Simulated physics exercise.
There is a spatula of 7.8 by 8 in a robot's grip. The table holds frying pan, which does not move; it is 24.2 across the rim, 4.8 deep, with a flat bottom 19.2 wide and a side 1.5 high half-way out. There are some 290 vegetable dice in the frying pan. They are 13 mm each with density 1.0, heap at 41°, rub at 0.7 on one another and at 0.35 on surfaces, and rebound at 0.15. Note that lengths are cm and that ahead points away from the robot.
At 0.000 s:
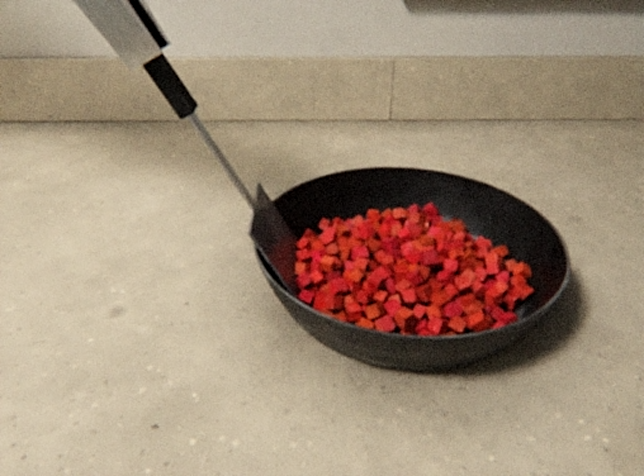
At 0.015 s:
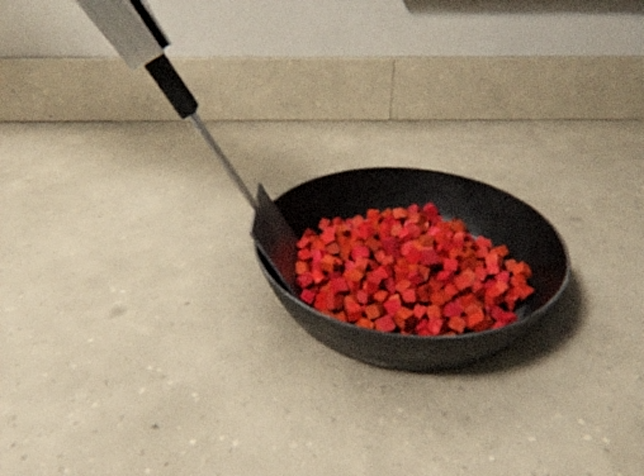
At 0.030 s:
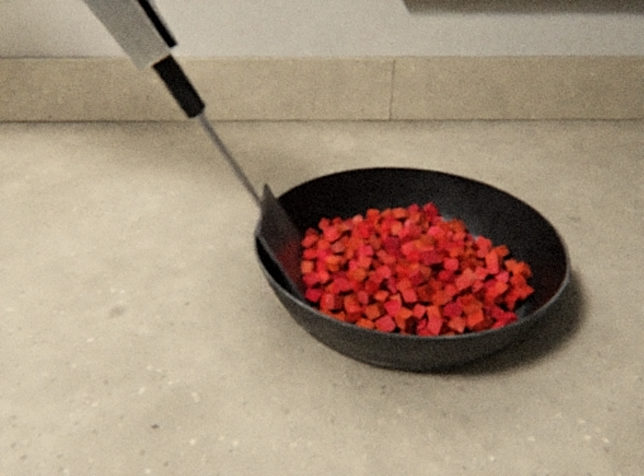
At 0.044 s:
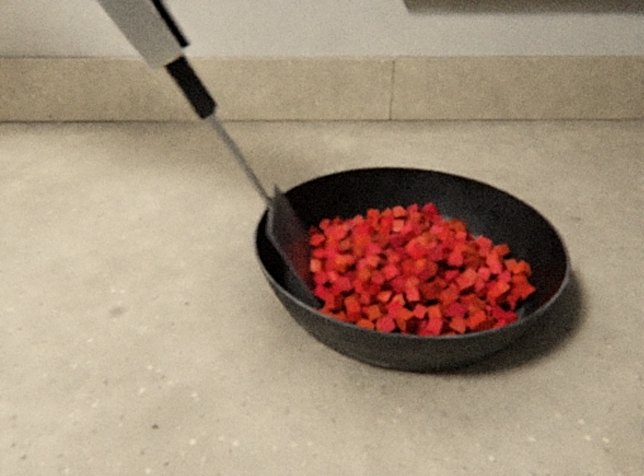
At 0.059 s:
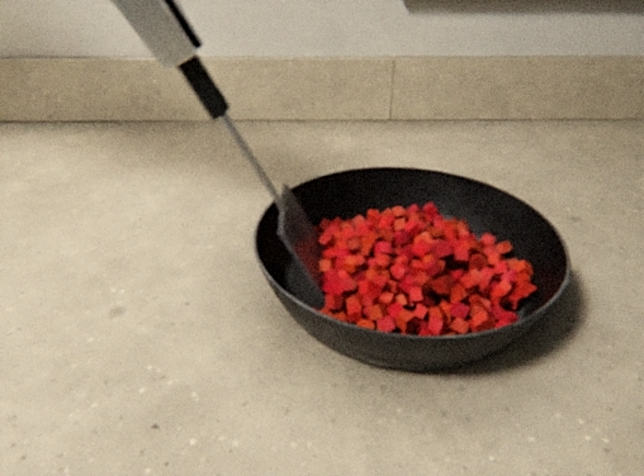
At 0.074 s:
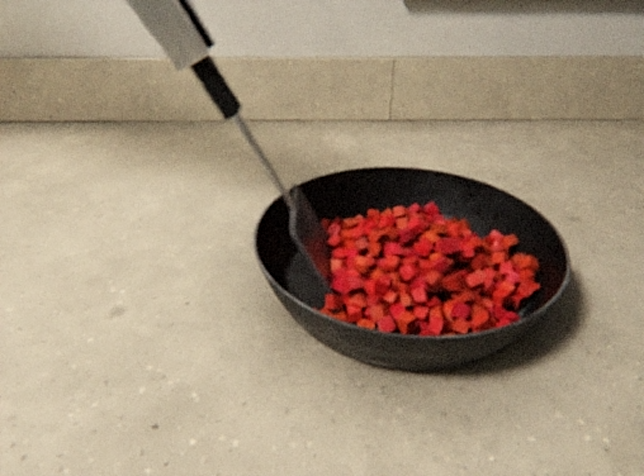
Red diced vegetables in a black frying pan being nudged slightly rightward by a spatula on a robot arm.
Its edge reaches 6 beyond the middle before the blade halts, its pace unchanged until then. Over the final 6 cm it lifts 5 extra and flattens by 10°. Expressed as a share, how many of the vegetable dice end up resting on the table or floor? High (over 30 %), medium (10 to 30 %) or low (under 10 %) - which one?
Low, under 10 %.
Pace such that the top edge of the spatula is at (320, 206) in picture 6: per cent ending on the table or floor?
Expect some 15 per cent there.
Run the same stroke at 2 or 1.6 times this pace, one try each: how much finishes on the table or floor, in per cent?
Estimates in order: 15 per cent, 15 per cent.
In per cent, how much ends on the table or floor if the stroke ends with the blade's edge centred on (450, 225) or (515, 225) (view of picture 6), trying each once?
Close to 0 and close to 20 per cent, respectively.
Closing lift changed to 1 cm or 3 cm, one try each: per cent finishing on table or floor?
I'd put it near 5 in a hundred, then near 5 in a hundred.
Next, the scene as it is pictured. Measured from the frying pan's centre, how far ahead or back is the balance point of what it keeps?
Offset: About 5.0 cm, ahead.
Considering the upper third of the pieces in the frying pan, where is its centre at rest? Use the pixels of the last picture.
Pixel position: Approx. (512, 247).
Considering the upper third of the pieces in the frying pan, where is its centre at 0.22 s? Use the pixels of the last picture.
Around (481, 243).
By 0.15 s, sloping 62°, highest piece 5 above the table; 291 in the frying pan.
By 0.22 s, sloping 57°, highest piece 6 above the table; 291 in the frying pan.
By 0.45 s, sloping 52°, highest piece 7 above the table; 283 in the frying pan, 8 on the table or floor.
By 1.50 s, sloping 52°, highest piece 6 above the table; 281 in the frying pan, 10 on the table or floor.
Final count, 281 in the frying pan, 10 on the table or floor. That is 3 % on the table or floor.
